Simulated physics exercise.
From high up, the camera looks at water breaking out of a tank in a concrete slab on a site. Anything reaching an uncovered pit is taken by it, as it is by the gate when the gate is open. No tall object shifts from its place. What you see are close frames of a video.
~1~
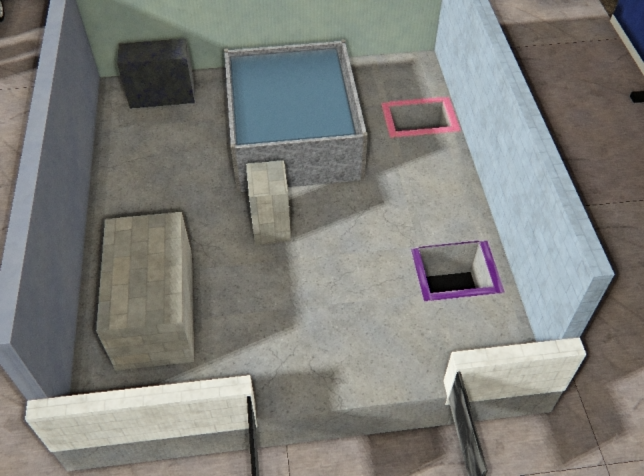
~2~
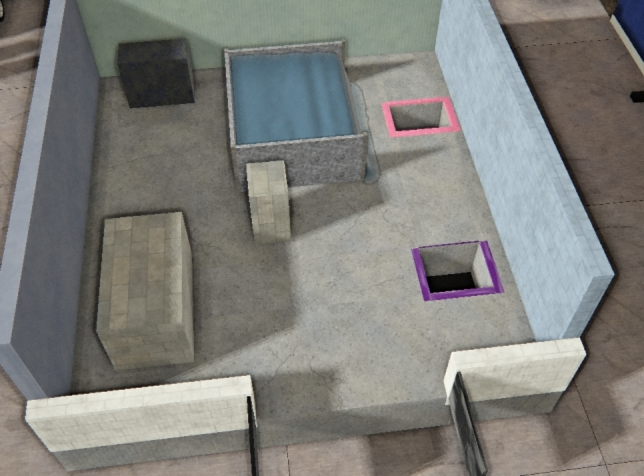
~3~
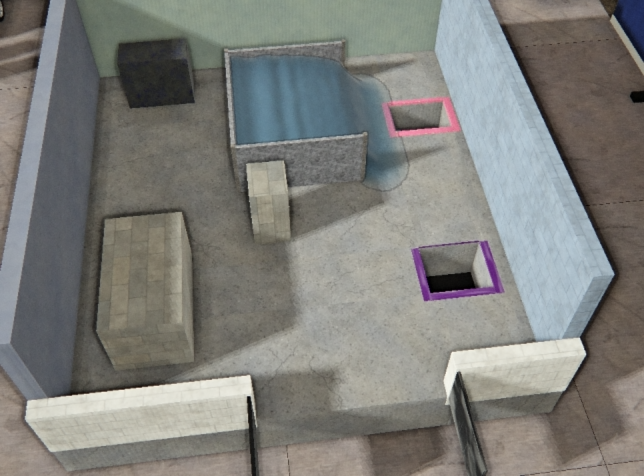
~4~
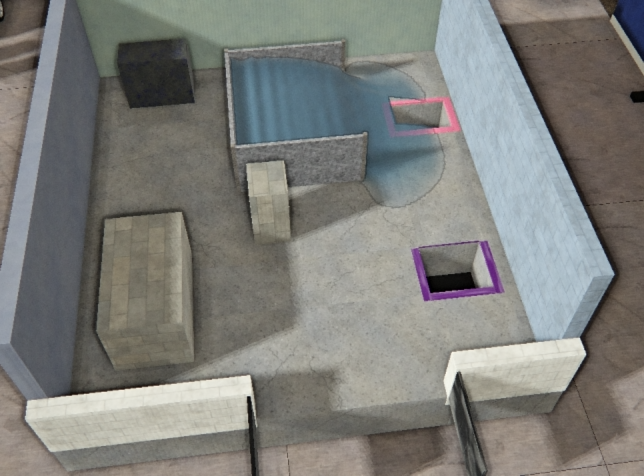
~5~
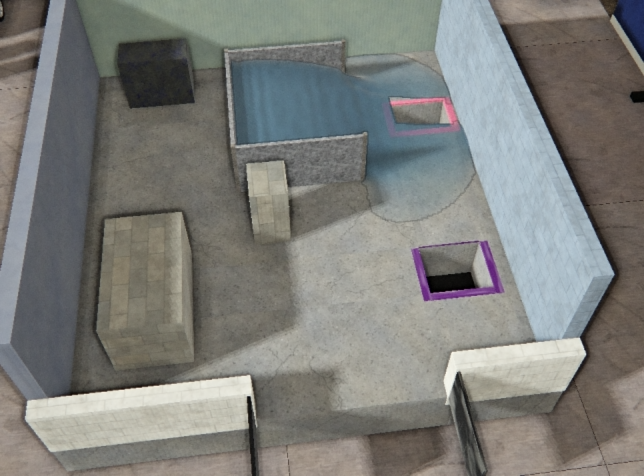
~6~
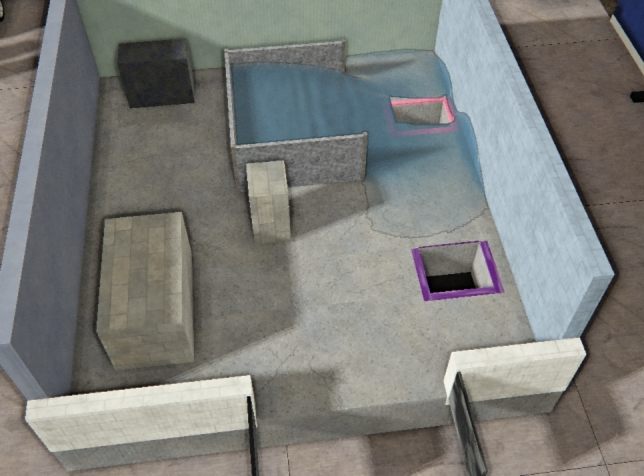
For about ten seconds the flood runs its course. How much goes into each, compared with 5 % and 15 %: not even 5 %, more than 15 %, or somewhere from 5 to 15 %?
Compared with the marks: The gate gets not even 5 %; the pink pit gets more than 15 %; the purple pit gets more than 15 %.
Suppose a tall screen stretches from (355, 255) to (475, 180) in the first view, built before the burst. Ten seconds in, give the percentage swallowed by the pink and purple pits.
Pink 70 %, purple 0 %.
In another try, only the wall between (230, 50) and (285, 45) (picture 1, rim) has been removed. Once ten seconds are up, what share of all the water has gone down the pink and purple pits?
The pink pit takes 30 per cent and the purple pit 2 per cent.
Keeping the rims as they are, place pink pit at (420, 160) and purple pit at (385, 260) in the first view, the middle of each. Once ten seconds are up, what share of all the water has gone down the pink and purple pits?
Percentages by pit: Pink at 55, purple at 2.
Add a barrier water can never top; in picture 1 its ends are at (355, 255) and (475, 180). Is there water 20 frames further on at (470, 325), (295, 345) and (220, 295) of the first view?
In the order given, the spots are spared, spared and swamped.
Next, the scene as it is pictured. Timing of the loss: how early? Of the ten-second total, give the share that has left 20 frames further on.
Around 70 percent.
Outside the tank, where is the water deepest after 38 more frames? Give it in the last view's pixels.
Around (101, 82).
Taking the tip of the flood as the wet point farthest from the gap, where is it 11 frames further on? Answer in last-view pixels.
I'd say around (534, 369).
A moment on, water covers 20 % of the floor; the gate 0 %, the pink pit 18 %, the purple pit 1 %.
Next, water covers 25 % of the floor; the gate 0 %, the pink pit 32 %, the purple pit 5 %.
Then, water covers 40 % of the floor; the gate 0 %, the pink pit 45 %, the purple pit 12 %.
Later, water covers 55 % of the floor; the gate 1 %, the pink pit 54 %, the purple pit 17 %.
In the end, water covers 75 % of the floor; the gate 1 %, the pink pit 58 %, the purple pit 20 %.
